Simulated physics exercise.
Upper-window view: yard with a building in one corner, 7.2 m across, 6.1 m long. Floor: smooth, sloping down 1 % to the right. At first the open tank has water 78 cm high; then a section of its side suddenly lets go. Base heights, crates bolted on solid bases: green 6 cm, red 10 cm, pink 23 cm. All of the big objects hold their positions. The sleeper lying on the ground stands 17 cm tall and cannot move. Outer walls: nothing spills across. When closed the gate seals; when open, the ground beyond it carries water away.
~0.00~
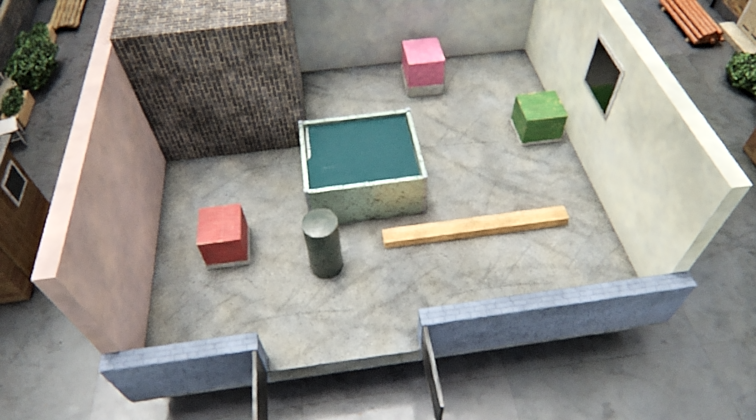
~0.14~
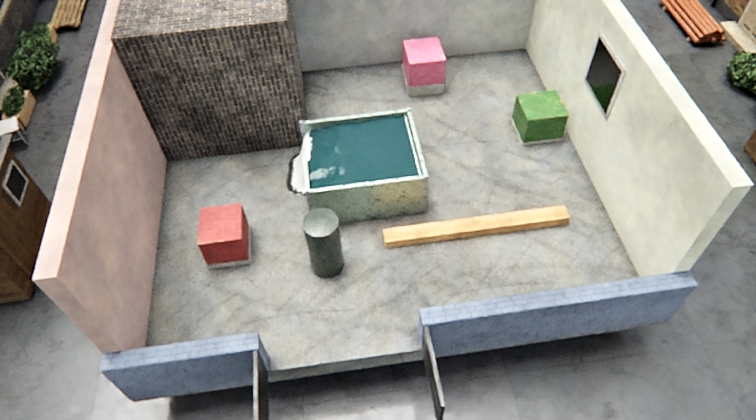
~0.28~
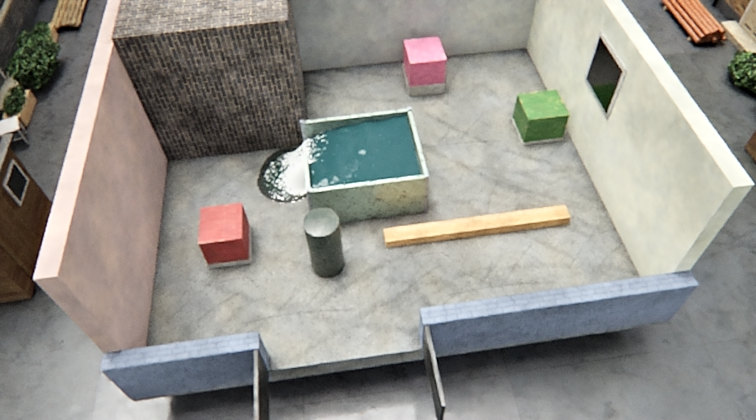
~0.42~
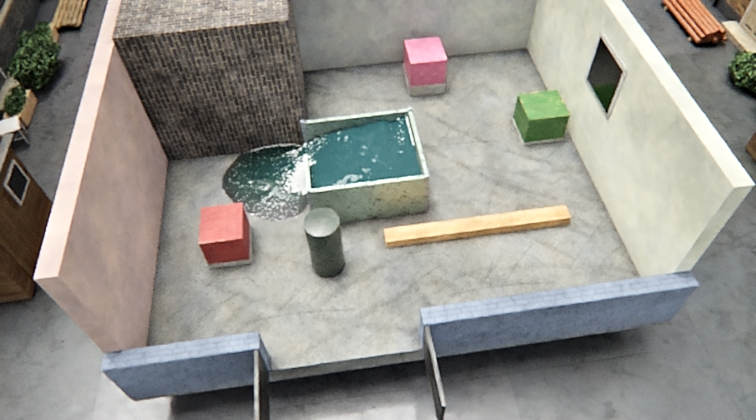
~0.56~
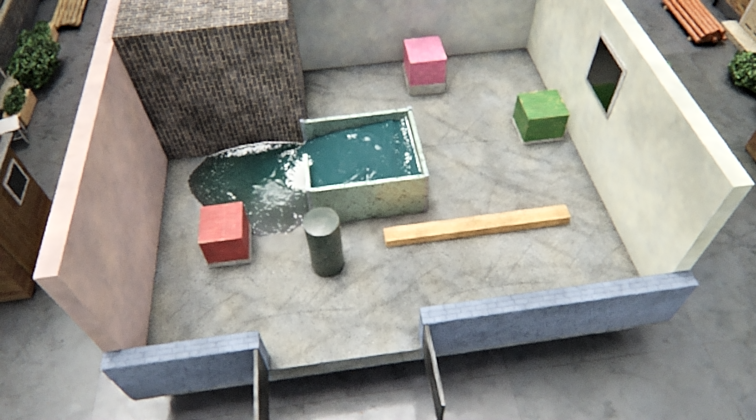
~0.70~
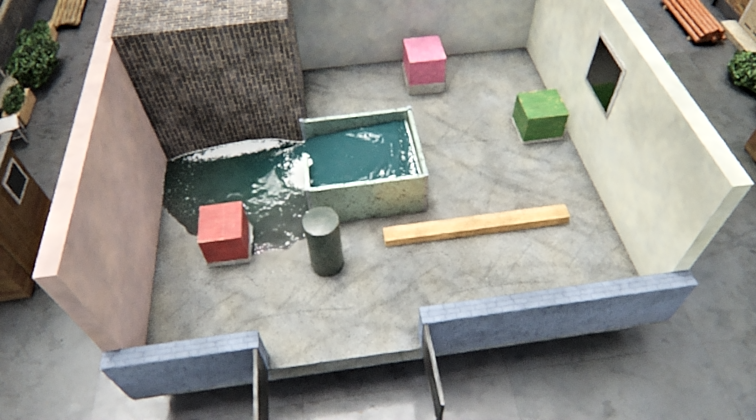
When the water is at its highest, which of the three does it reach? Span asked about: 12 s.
The green crate is reached; the red crate is reached; the pink crate is not reached.
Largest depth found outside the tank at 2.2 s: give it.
Around 40 centimetres deep.
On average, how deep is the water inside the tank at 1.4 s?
It averages close to 51 centimetres.
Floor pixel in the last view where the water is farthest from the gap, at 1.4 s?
(153, 290).
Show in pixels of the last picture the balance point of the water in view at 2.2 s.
At roughly (292, 197).
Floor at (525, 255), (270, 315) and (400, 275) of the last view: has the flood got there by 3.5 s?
Going through the three points: Not yet touched, then awash, then not yet touched.
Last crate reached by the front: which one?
That would be the green one.
After 1.4 s water covers 15 % of the floor and is deepest (52 cm) near (166, 174); green plinth not reached, red plinth reached, pink plinth not reached.
After 2.2 s water covers 20 % of the floor and is deepest (40 cm) near (165, 182); green plinth not reached, red plinth reached, pink plinth not reached.
After 3.5 s water covers 30 % of the floor and is deepest (34 cm) near (146, 345); green plinth not reached, red plinth reached, pink plinth not reached.
After 7.0 s water covers 60 % of the floor and is deepest (18 cm) near (649, 300); green plinth reached, red plinth reached, pink plinth reached.
After 12.0 s water covers 85 % of the floor and is deepest (12 cm) near (619, 240); highest at the green plinth 13 cm, highest at the red plinth 22 cm, highest at the pink plinth 5 cm.
